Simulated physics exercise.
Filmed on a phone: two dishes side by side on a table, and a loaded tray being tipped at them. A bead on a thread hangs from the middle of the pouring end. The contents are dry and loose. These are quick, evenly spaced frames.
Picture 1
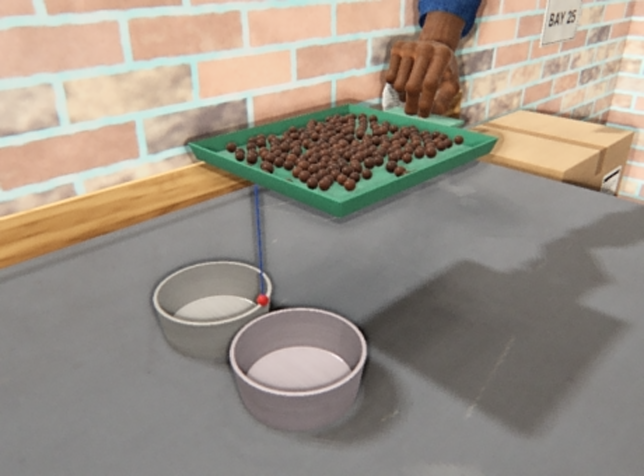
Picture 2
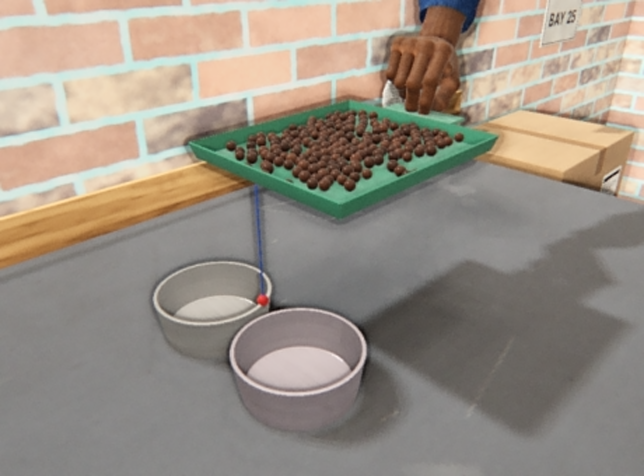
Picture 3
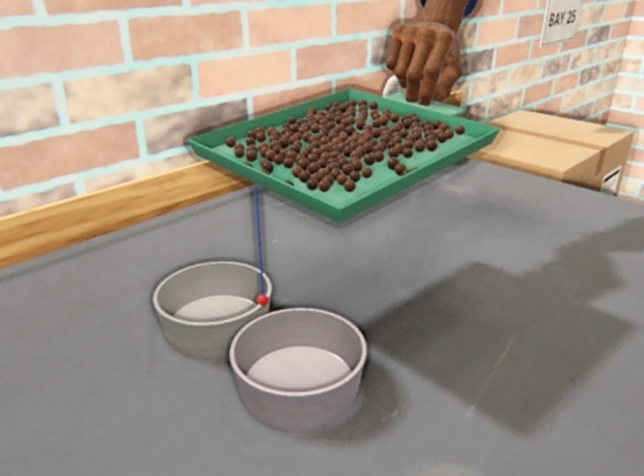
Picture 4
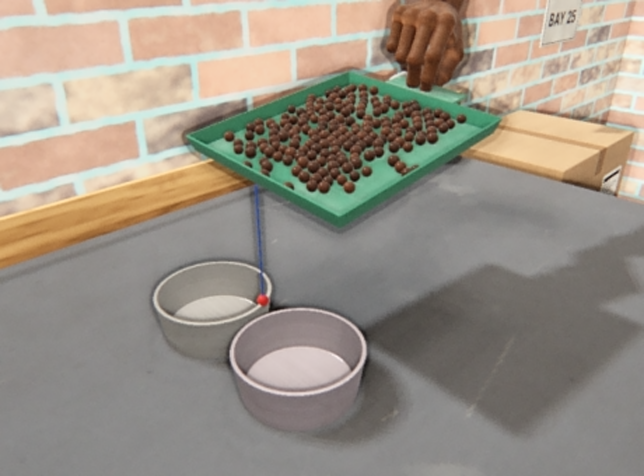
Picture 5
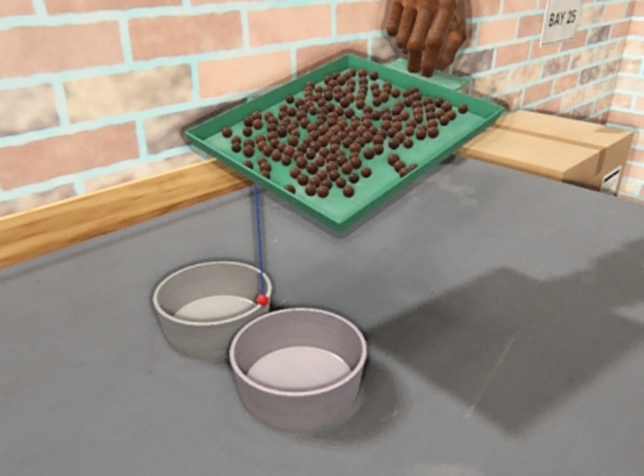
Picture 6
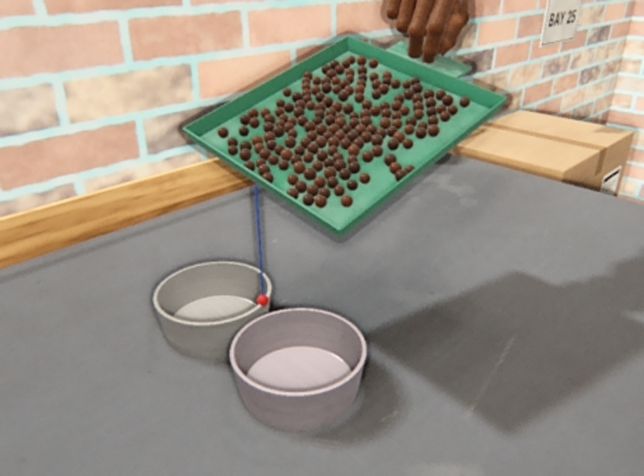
A green tray of small brown balls, held by a hand at its far side above two round dishes, tilted gradually toward the near right corner as its back edge rose, and the balls shifted slightly.
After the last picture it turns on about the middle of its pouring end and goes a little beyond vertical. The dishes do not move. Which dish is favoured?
It favours the right dish.
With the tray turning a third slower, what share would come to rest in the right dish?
Near 70 %.
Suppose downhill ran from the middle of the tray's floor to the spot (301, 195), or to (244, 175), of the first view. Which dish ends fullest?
One: The right-hand dish. Two: Left.
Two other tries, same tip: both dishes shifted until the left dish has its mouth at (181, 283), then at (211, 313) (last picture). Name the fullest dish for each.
In turn: The right-hand dish; the right-hand dish.
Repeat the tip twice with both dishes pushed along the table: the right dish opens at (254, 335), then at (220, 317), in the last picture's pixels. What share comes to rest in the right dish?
Roughly 20 per cent, and 0 per cent.
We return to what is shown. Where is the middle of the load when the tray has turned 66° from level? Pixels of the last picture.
Roughly at (322, 239).
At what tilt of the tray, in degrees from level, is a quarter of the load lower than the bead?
At some 70 degrees.
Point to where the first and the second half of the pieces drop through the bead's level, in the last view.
First near (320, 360), later near (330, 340).
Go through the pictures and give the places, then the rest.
The first picture shows corners of the pouring end (196, 143) and (340, 198), level; middle of the load (344, 146), chocolate balls; left dish (166, 328); right dish (248, 396); bead on its thread (263, 300).
The second picture shows corners of the pouring end (195, 142) and (340, 200), level; middle of the load (344, 145).
The third picture shows corners of the pouring end (195, 139) and (340, 204), tipped barely, lowest at the right corner; middle of the load (344, 139).
The fourth picture shows corners of the pouring end (193, 135) and (340, 211), tipped a little, lowest at the right corner; middle of the load (343, 132).
The fifth picture shows corners of the pouring end (192, 131) and (339, 217), tipped clearly, lowest at the right corner; middle of the load (343, 126), about a tenth on the move.
The sixth picture shows corners of the pouring end (190, 128) and (339, 223), tipped clearly, lowest at the right corner; middle of the load (341, 123), almost all on the move; left dish (166, 328); right dish (248, 396).
Just after the last frame, tray tipped steeply; roughly half on the tray; about a tenth in the right dish; about a tenth outside both; roughly a quarter in the air.
A moment on, tray tipped past a quarter turn; roughly two thirds in the right dish; roughly a quarter outside both; just a few in the air.
Further on, tray tipped past a quarter turn; roughly two thirds in the right dish; roughly a quarter outside both.
When it is over, tray tipped past a quarter turn; roughly two thirds in the right dish; not one in the left dish; roughly a quarter outside both.
